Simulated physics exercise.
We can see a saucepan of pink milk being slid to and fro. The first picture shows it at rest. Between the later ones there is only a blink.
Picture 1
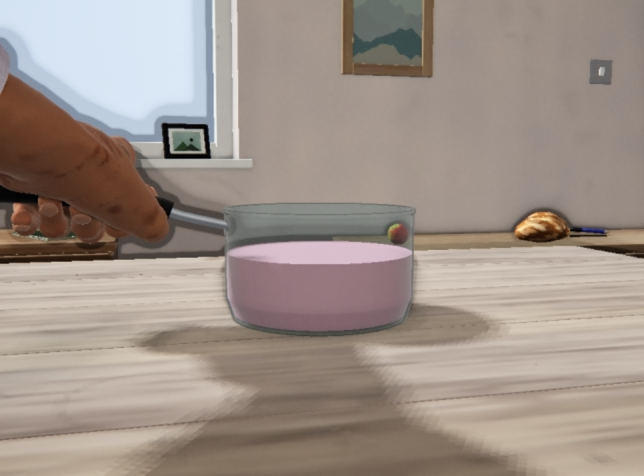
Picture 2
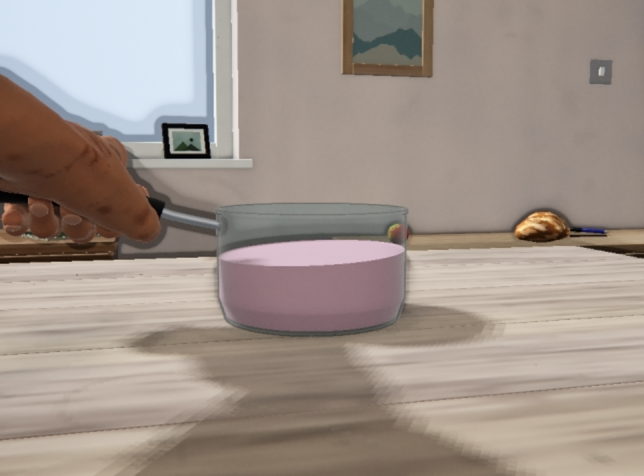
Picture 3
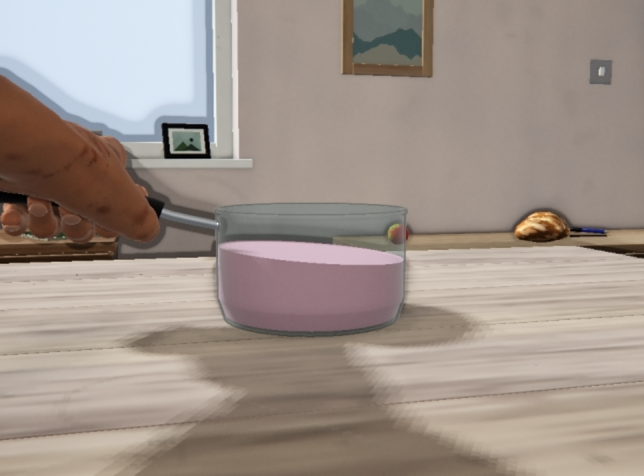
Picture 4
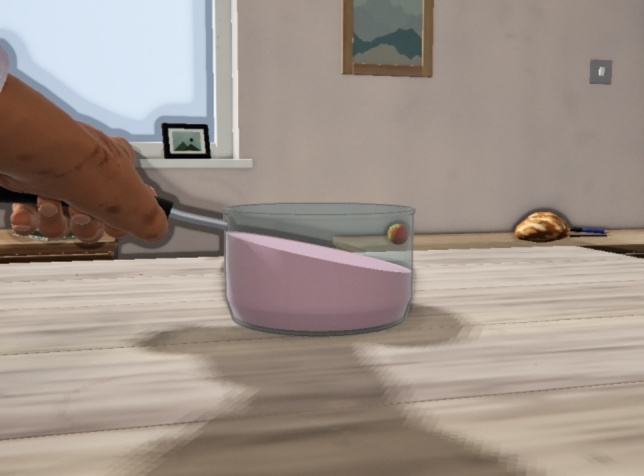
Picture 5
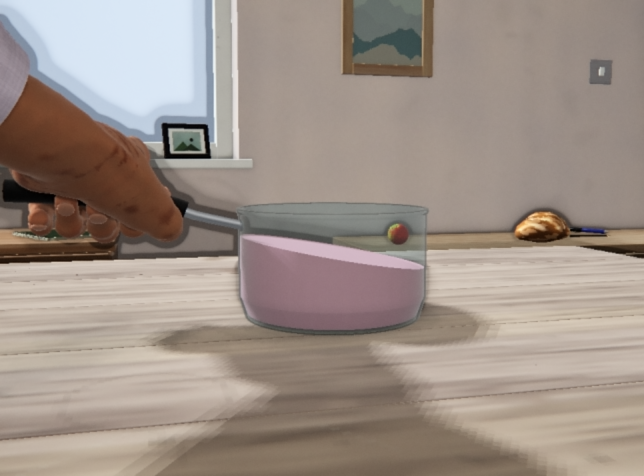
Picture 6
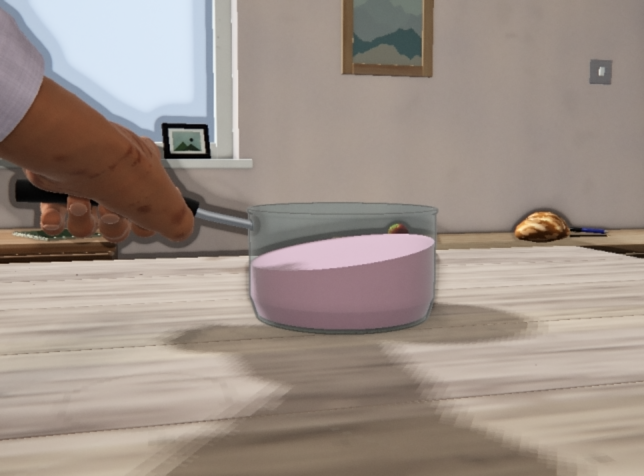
Saucepan of pink milk being slid slightly left then right by a hand, the milk sloping up left, then up right.
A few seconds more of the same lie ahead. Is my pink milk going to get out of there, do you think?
Yes, some of it will.
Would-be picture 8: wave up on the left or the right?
Answer: The right half.
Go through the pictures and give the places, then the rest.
The first frame shows saucepan (319, 259) about half full; at rest.
The second frame shows saucepan about half full, surface at (312, 253); surface about level.
The third frame shows saucepan (312, 259) about half full; surface a little higher on the left.
The fourth frame shows saucepan about half full, surface at (319, 253); surface clearly higher on the left.
The fifth frame shows saucepan (332, 258) about half full; surface clearly higher on the left.
The sixth frame shows saucepan about half full, surface at (341, 253); surface a little higher on the right.
Soon after, the highest wave so far goes over the rim.
In the end, the highest wave so far goes over the rim; some is on the top.
